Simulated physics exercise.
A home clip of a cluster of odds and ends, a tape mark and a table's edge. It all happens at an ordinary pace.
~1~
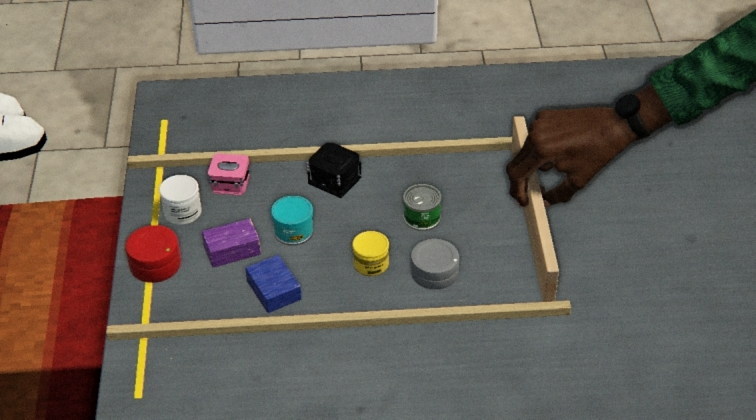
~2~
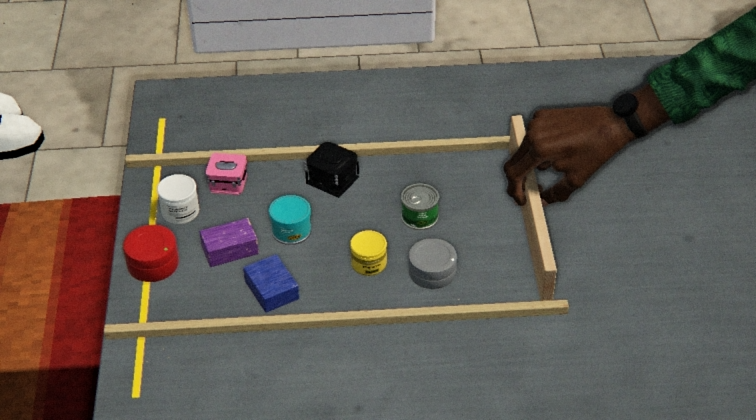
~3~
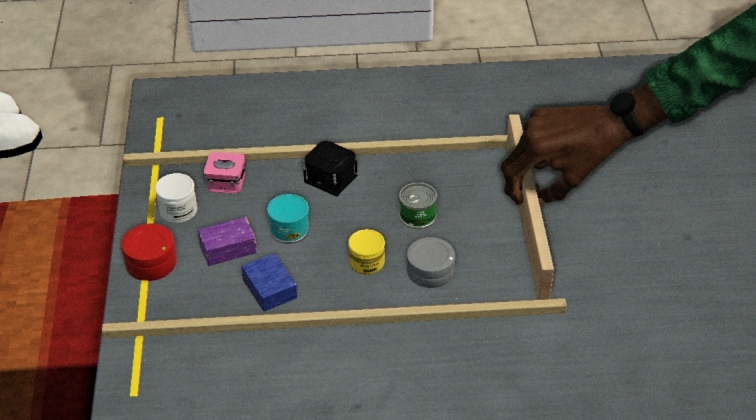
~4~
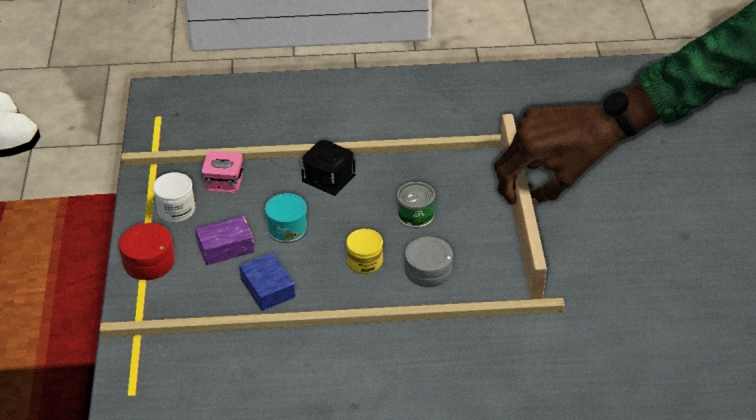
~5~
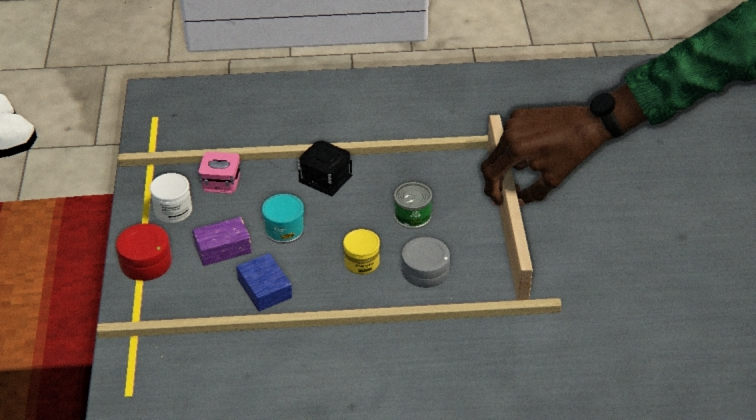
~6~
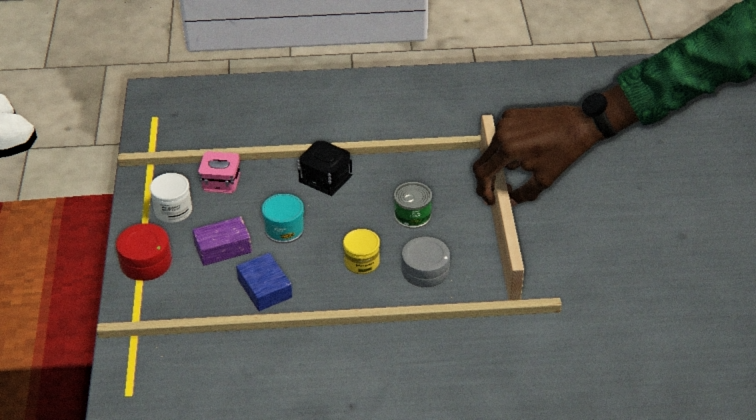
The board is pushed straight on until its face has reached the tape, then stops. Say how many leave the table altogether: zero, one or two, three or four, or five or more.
Here the number that fall off is five or more.
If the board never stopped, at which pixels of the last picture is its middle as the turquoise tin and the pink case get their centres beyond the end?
At (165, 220) for the turquoise tin; at (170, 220) for the pink case.
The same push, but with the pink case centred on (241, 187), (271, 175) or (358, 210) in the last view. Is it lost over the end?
In that order, it drops off; drops off; drops off.
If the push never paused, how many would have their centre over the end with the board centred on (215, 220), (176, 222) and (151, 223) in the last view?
It would be 0, 2 and 6.
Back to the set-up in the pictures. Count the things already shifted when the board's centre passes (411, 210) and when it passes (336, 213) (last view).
The counts are 3 and 5.
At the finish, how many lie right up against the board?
In contact: 4.
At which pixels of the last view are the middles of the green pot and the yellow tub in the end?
Near (126, 209) and (123, 244).
Soon after, none off yet; red lid at rest near (144, 252); white tub at rest near (171, 198); pink case at rest near (220, 173).
Then, none off yet; red lid at rest near (142, 253); white tub at rest near (171, 198); pink case moved a little near (203, 174).
By the end, the number that fall off is five or more; fallen, turquoise tin, blue block, purple block, pink case, white tub and red lid.
